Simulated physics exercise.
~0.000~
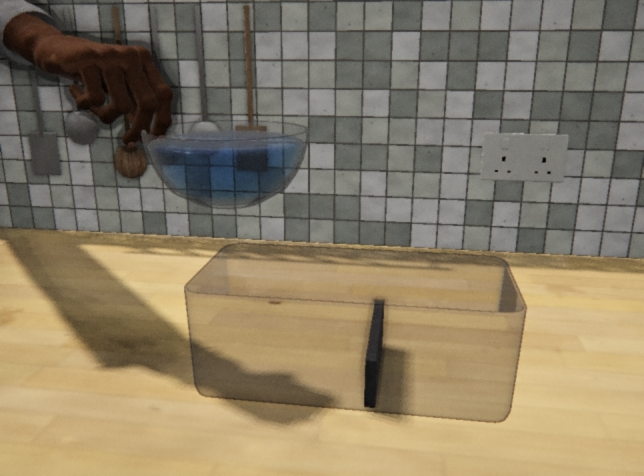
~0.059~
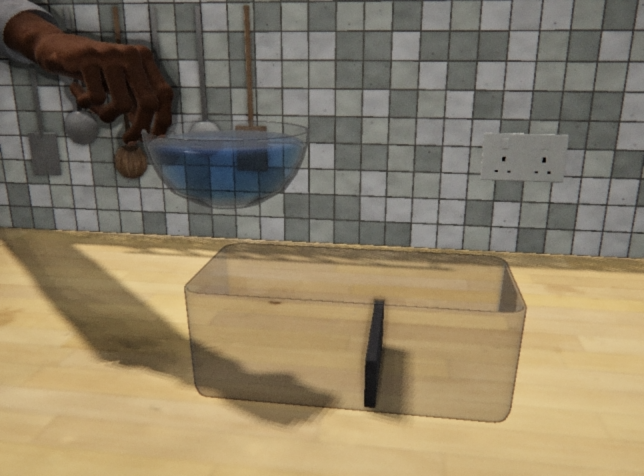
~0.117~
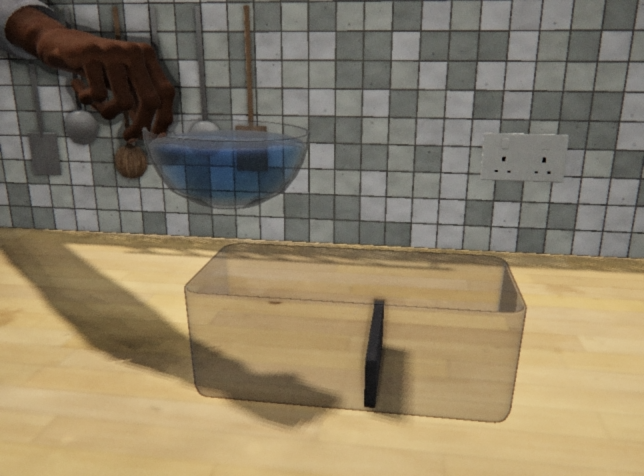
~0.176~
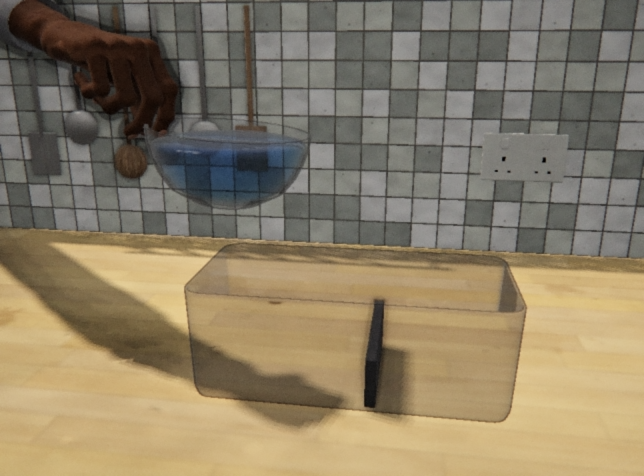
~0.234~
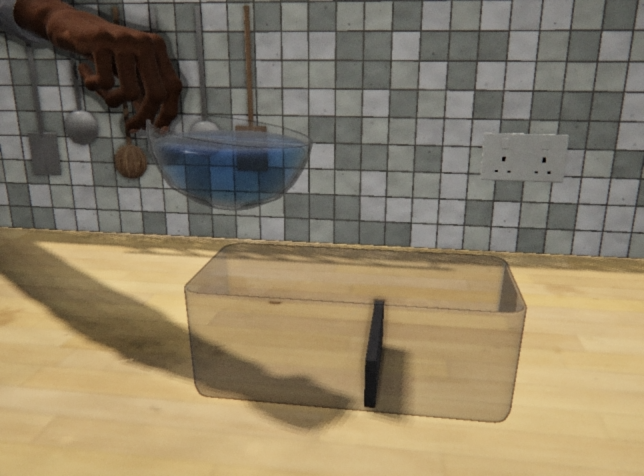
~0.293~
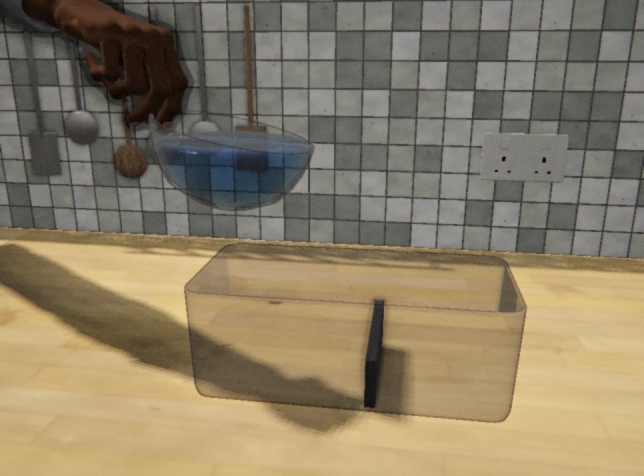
A hand slowly tilting a clear round bowl of blue water rightward, above and left of an empty oblong basin with a low dividing wall.
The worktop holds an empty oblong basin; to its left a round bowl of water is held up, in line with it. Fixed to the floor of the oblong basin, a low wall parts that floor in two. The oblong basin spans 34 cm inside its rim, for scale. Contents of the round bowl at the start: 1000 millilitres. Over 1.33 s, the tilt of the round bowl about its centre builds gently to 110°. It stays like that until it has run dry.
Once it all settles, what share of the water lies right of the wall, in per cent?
34 %.
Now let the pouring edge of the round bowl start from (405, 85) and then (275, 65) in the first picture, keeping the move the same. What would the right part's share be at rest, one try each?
About 85 %, then about 20 %.
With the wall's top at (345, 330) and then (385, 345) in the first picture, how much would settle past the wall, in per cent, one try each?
70 in a hundred, followed by 25 in a hundred.
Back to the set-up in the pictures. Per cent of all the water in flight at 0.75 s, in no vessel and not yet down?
Near 30 per cent at that time.
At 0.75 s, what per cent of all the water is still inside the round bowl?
Some 36 % of it is still there.
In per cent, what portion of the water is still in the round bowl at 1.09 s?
Around 1 in a hundred is still there.
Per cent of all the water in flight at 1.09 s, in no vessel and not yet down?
Some 2 per cent.
Then, 0.75 s in, the tilt is 66° and 36 per cent is still to pour, 17 is left of the wall and 18 right of it.
Then, 1.09 s in, the tilt is 102° and 1 per cent is still to pour, 64 is left of the wall and 33 right of it.
Then, 1.45 s in, the tilt is 110° and 0 per cent is still to pour, 66 is left of the wall and 34 right of it.
Then, 1.83 s in, the tilt is 110° and 0 per cent is still to pour, 66 is left of the wall and 34 right of it.
Finally, 66 per cent lies left of the wall, 34 right of it and 1 outside.
